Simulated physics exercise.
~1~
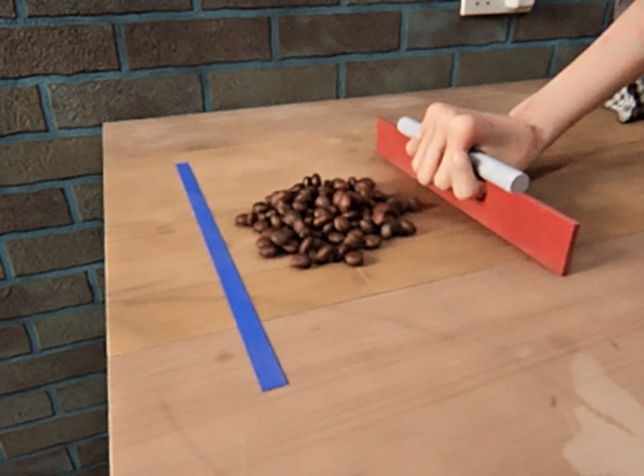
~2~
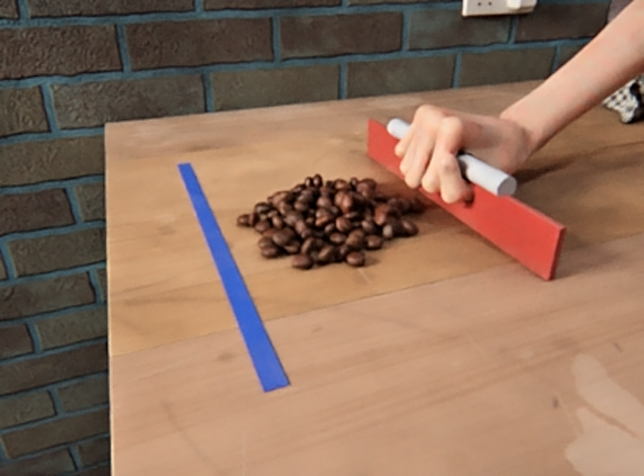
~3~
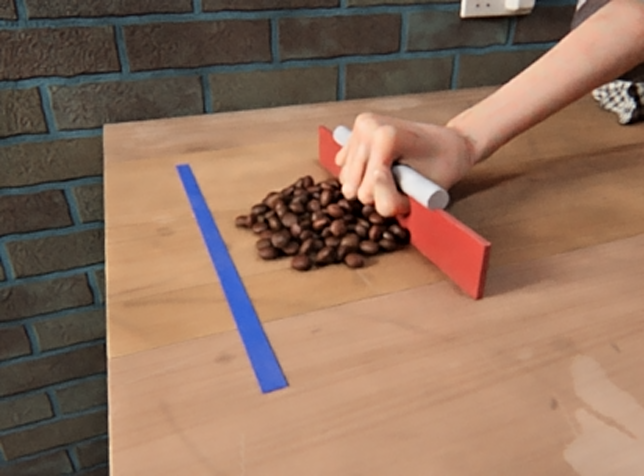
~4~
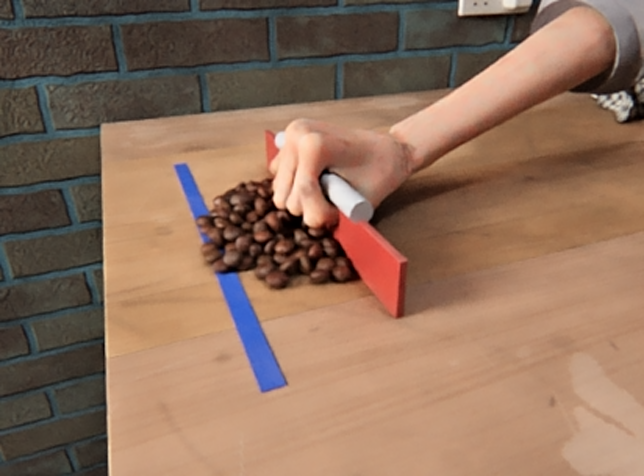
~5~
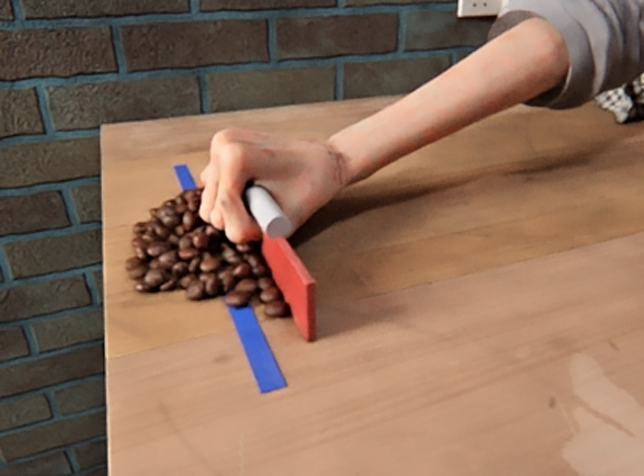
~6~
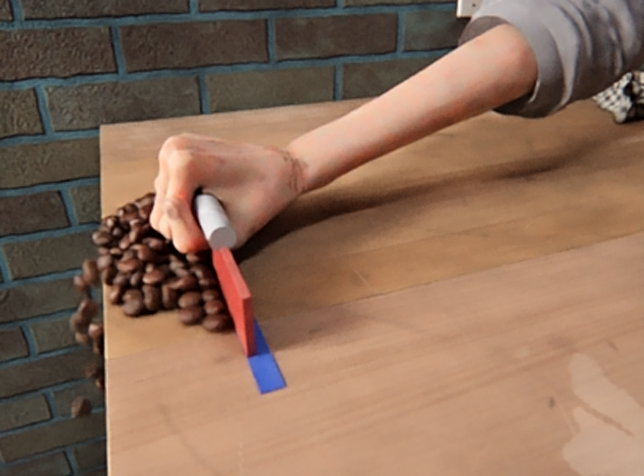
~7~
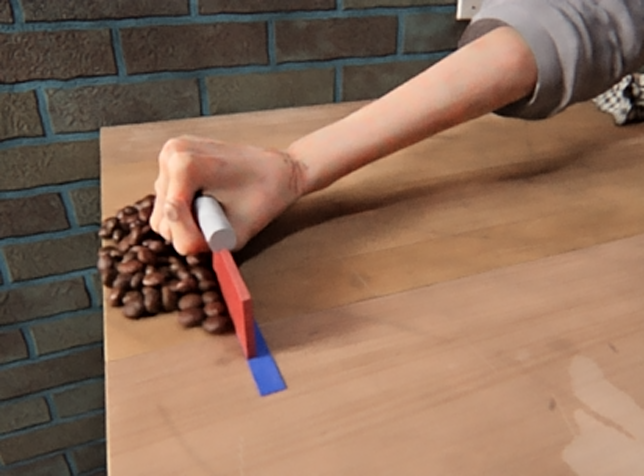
On a wooden tabletop beside a brick wall, a hand slid a red scraper left into a pile of shiny brown beans, pushing them across a blue tape strip until a few tumbled off the edge, then stopped at the tape with most still on top.
